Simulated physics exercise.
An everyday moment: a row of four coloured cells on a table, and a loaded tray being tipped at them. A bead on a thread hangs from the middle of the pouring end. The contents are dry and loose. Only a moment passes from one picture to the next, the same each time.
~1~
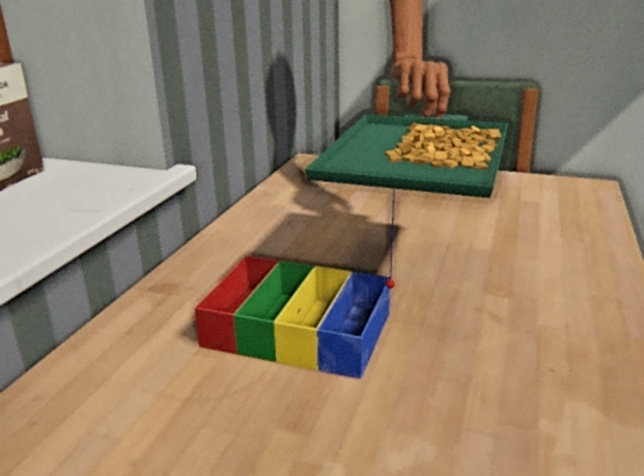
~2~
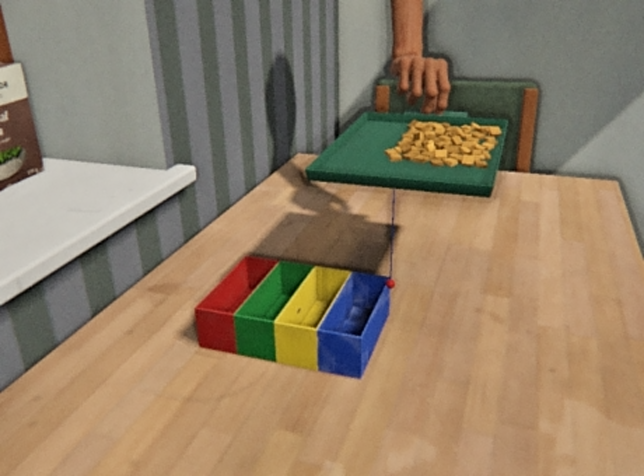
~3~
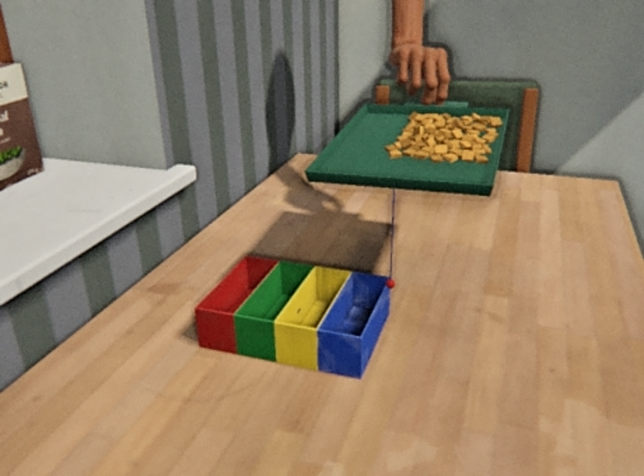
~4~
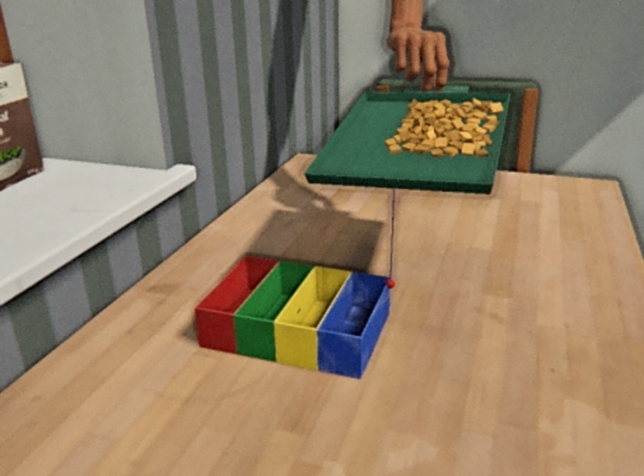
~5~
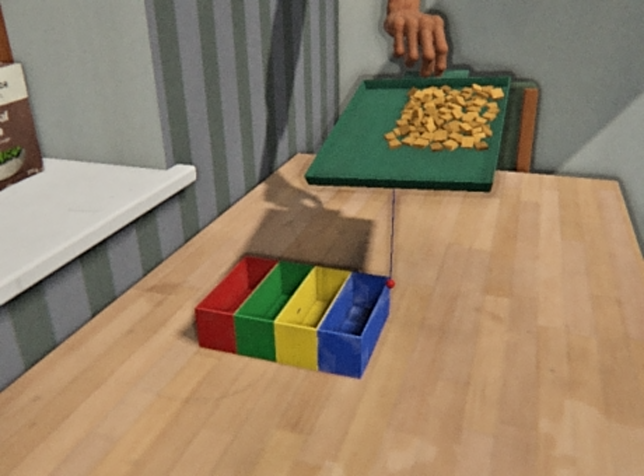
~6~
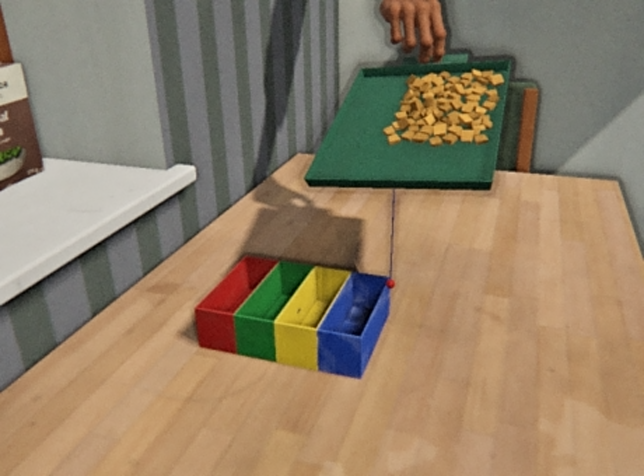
On a wooden table beside a striped wall, a hand holds the far side of a green tray of cereal squares, beyond a row of red, green, yellow and blue cells. The hand slowly raises that far side, and the tray gradually slants toward the cells, its near left corner slightly lowest.
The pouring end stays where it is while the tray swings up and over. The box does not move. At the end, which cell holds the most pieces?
Most goes to the yellow cell.
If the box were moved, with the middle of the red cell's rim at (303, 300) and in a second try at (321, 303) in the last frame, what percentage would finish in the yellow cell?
In turn 20 and 10 in a hundred.
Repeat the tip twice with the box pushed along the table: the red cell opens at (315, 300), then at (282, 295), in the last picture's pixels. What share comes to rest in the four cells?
First some 80, then 100 per cent.
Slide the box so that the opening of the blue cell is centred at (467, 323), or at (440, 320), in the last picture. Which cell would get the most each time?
First the cell in red, then the cell in red.
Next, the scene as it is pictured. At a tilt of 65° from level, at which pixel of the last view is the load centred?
Close to (360, 183).
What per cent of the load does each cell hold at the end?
Red cell: 0 %, green cell: 10 %, yellow cell: 40 %, blue cell: 20 %.
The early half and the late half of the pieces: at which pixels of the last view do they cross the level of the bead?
Early half (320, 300), late half (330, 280).
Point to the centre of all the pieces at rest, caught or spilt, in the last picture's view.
Close to (320, 339).
Just after the last frame, tray tipped steeply; roughly two thirds on the tray; roughly a third falling or outside the box.
A moment on, tray tipped past a quarter turn; about a tenth on the tray; roughly a third in the yellow cell; about a tenth in the blue cell; about a tenth in the green cell; roughly a quarter falling or outside the box.
Further on, tray tipped past a quarter turn; roughly half in the yellow cell; roughly a quarter in the blue cell; about a tenth in the green cell; roughly a quarter falling or outside the box.
When it is over, tray tipped past a quarter turn; roughly half in the yellow cell; roughly a quarter in the blue cell; about a tenth in the green cell; not one in the red cell; roughly a quarter outside the box.
